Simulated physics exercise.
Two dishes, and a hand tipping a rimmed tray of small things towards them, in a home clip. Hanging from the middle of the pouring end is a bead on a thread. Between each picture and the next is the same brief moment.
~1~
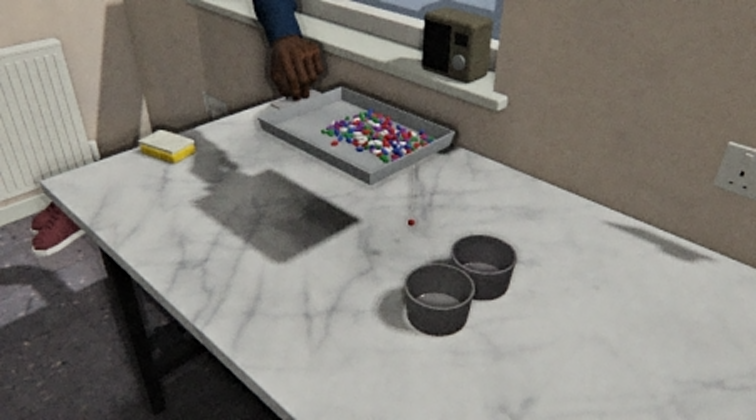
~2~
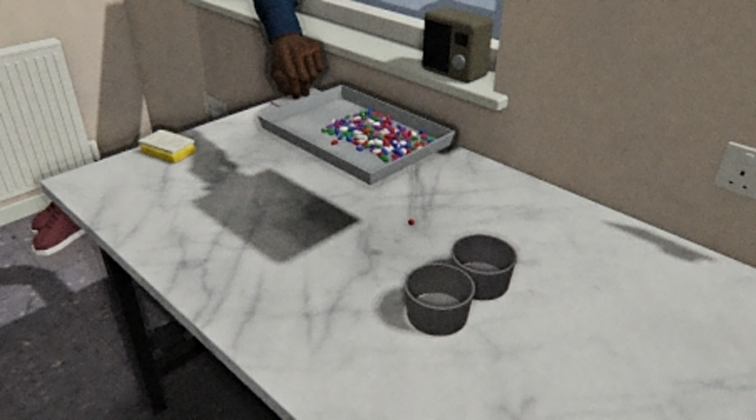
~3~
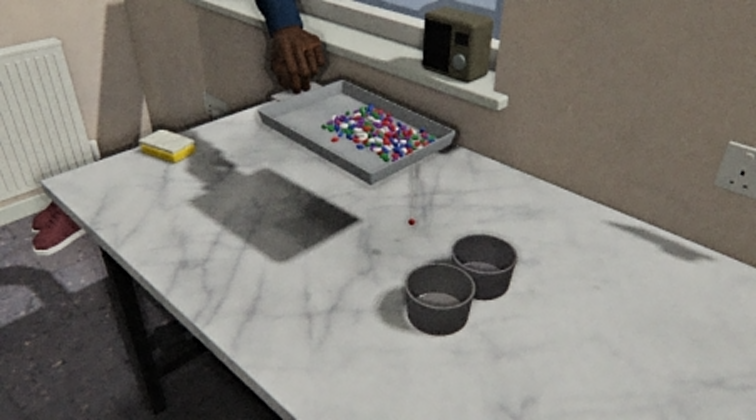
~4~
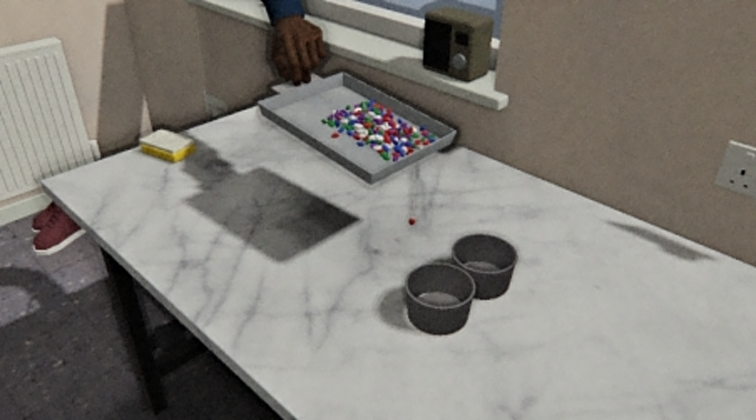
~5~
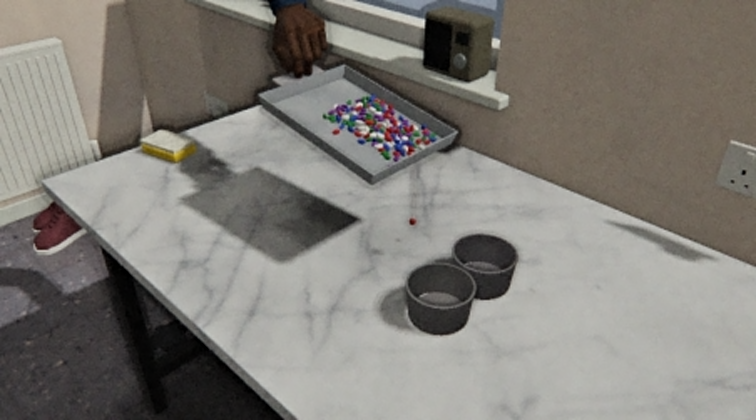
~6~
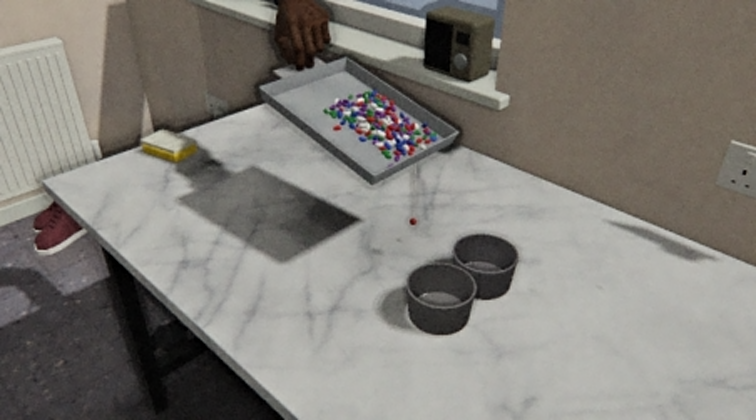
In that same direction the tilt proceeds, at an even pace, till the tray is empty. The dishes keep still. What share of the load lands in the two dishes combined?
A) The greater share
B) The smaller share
The smaller share (B).
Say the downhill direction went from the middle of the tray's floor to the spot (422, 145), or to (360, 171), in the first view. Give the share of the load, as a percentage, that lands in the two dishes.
First some 0, then 0 per cent.
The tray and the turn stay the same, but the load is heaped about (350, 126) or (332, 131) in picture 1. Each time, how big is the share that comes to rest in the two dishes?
In order, 10 % then 10 %.
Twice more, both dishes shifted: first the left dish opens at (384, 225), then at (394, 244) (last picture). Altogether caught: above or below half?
Short of half and then Short of half.
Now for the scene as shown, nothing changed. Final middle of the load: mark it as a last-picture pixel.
Somewhere close to (438, 278) in the last picture.
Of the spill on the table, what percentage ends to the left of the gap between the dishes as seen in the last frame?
Estimate: Roughly 90 %.
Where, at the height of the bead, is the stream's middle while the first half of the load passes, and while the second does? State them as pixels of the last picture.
Around (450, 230) first; around (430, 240) second.
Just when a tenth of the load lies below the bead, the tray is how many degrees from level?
105°.
Just after the last frame, tray tipped steeply; every one on the tray.
A moment on, tray tipped right over; almost all on the tray; just a few outside both; just a few in the air.
Further on, tray tipped past a quarter turn; about a tenth in the left dish; about a tenth in the right dish; the larger part outside both.
When it is over, tray tipped past a quarter turn; about a tenth in the left dish; about a tenth in the right dish; the larger part outside both.
